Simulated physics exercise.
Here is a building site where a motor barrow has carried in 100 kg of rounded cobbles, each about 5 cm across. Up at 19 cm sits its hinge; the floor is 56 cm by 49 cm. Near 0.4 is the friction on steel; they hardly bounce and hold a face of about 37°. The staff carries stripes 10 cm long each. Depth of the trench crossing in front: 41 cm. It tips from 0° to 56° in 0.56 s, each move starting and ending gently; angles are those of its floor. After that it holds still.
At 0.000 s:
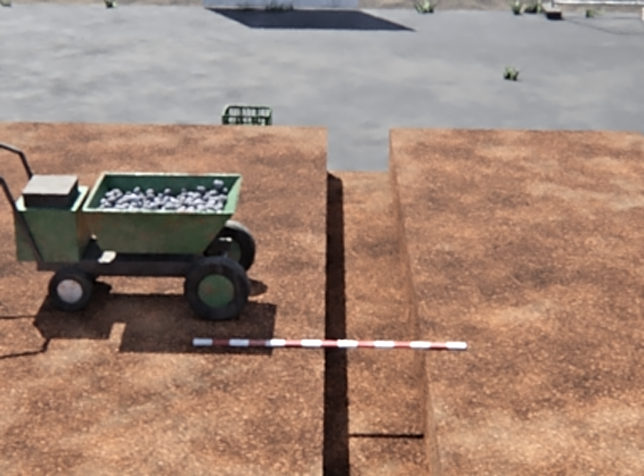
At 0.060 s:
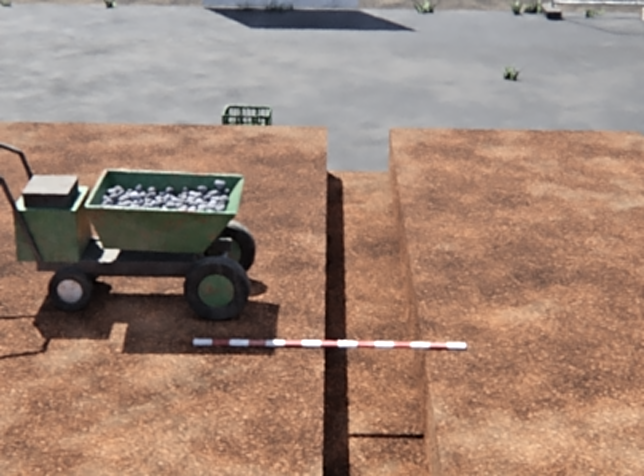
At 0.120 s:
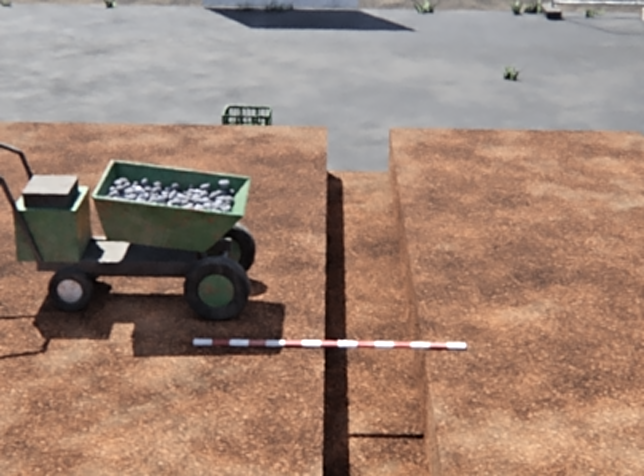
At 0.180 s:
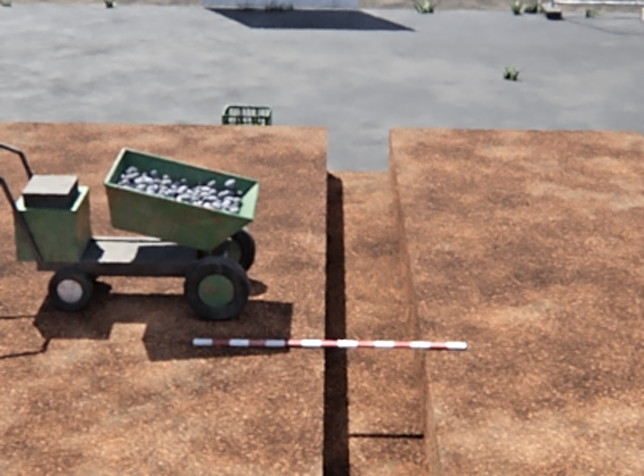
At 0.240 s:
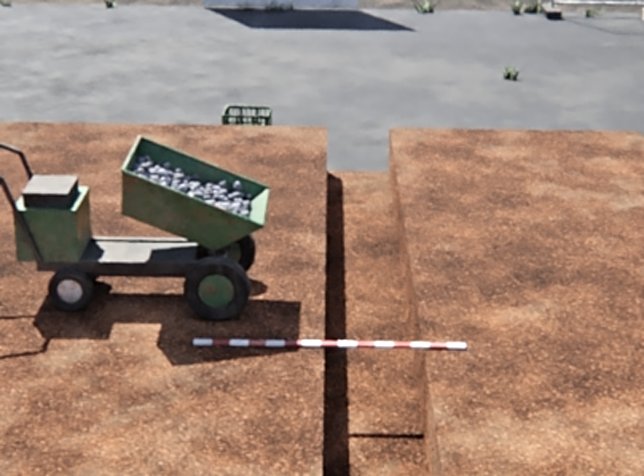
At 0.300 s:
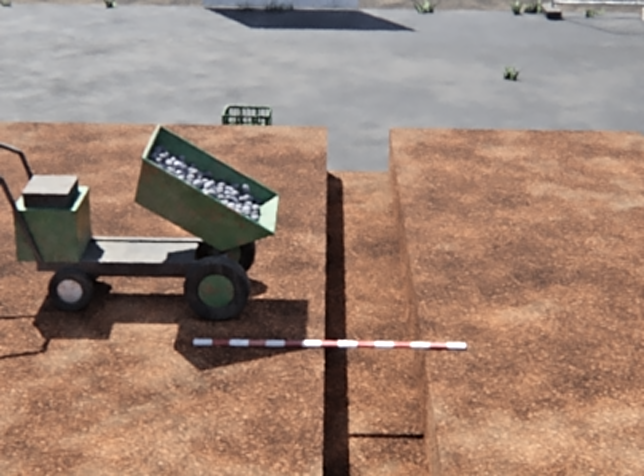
The clip shows a green motor barrow loaded with rounded grey stones standing left of a trench in reddish-brown ground, beside a red-and-white striped staff, as its skip tilts steadily toward the right, the rear end rising.
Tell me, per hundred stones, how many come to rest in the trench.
50 per hundred.
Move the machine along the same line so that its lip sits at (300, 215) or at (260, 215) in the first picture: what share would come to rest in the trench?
40 %, then 55 %.
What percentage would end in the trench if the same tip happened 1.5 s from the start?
My guess is near 30 percent.
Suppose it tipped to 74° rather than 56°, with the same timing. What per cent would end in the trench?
I'd guess some 100 in a hundred.
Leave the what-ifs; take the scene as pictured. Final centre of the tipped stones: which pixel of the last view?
The tipped stones centre close to (377, 358).
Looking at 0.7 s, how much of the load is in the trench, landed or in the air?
By that moment, roughly 0 per cent of the load.
After 0.4 s the floor is at 47°; 100 % in the skip; the foremost stones are at (272, 231).
After 0.7 s the floor is at 56°; 98 % in the skip, 2 % short of the trench; the foremost stones are at (316, 252).
After 1.0 s the floor is at 56°; 56 % in the skip, 9 % short of the trench, 34 % in the trench; the foremost stones are at (404, 354).
After 3.0 s the floor is at 56°; 43 % in the skip, 7 % short of the trench, 50 % in the trench; the foremost stones are at (411, 362).
